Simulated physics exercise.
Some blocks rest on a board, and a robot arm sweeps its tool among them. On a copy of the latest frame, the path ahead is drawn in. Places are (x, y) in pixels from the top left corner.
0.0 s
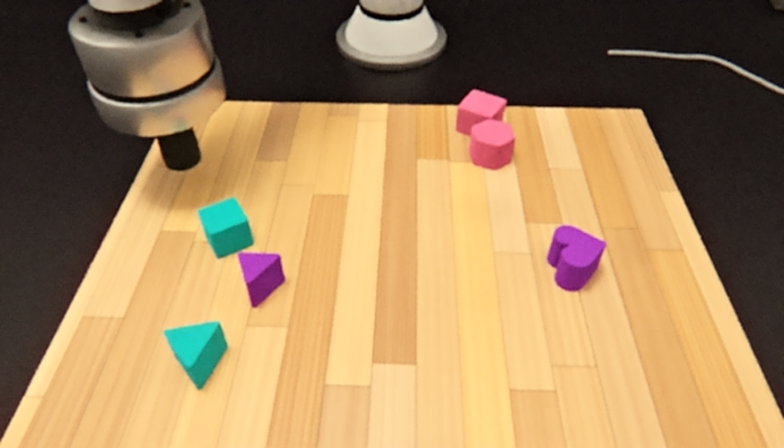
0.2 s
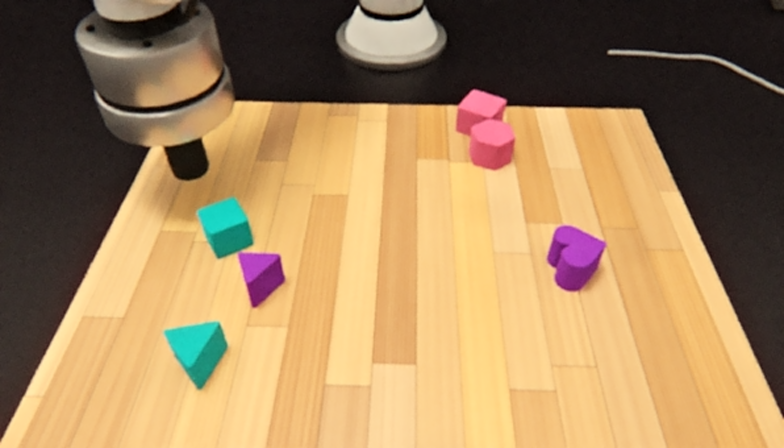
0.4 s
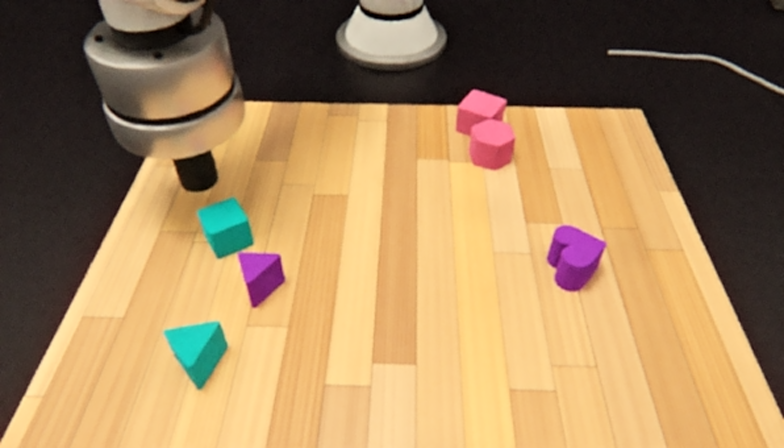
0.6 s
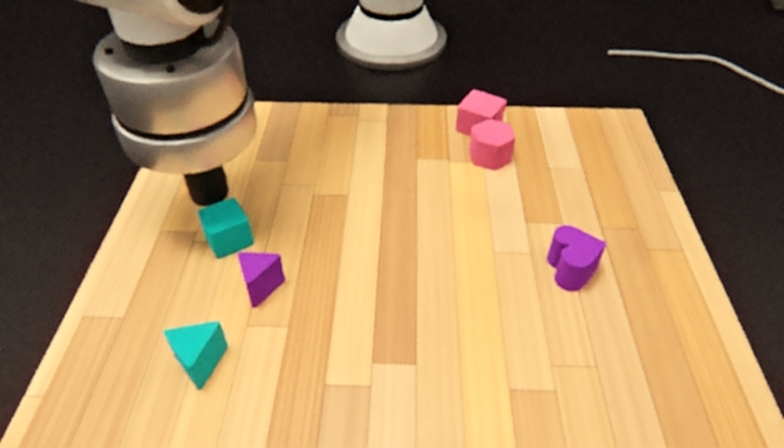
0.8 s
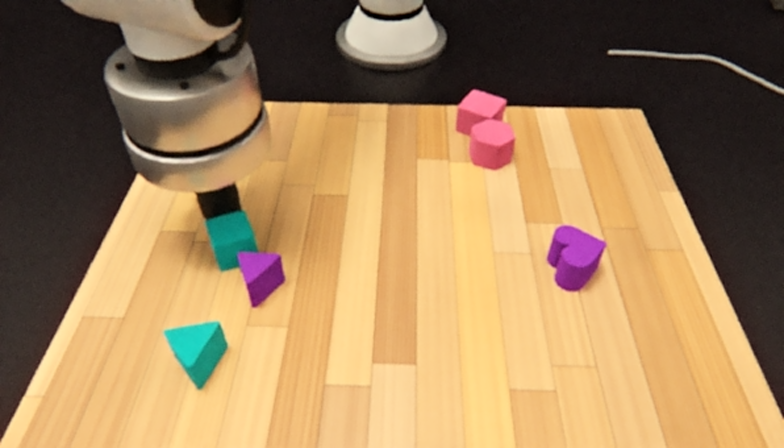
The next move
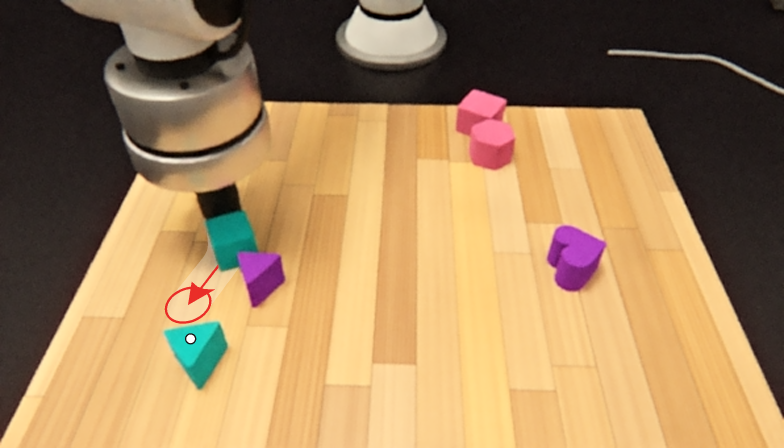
The footage shows a robot arm above a wooden board with turquoise, purple and pink blocks, its dark tool moving down and slightly right toward the turquoise cube, then nudging the cube a short way toward the purple triangle.
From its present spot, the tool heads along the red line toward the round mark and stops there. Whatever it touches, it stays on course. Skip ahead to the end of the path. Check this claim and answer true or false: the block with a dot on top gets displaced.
False - the claim does not hold.
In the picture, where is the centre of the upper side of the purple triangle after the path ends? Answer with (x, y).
Expect it around (268, 282).
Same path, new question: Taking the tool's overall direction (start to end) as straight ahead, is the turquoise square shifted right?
No, that is not how it ends up.
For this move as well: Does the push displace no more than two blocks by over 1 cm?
Yes, it checks out.
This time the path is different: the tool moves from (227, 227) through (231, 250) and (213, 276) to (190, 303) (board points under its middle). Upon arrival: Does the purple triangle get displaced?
That would be a yes.
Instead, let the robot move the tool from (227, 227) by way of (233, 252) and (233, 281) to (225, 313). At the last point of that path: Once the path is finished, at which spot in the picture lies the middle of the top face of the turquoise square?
The answer is (249, 312).
Drawn move, from (227, 227) via (227, 251) and (210, 277), ending at (188, 305); the dot is on the turquoise triangle.
What follows on the original path. One third of the way, tool (222, 235); turquoise square (231, 254); purple triangle (261, 272), turned 35° anticlockwise.
Two thirds of the way, tool (204, 261); turquoise square (228, 275), turned 30° anticlockwise; purple triangle (267, 280), turned 60° anticlockwise.
At the end, tool (182, 288); turquoise triangle still; turquoise square (228, 280), turned 45° anticlockwise; purple triangle (268, 282), turned 65° anticlockwise.
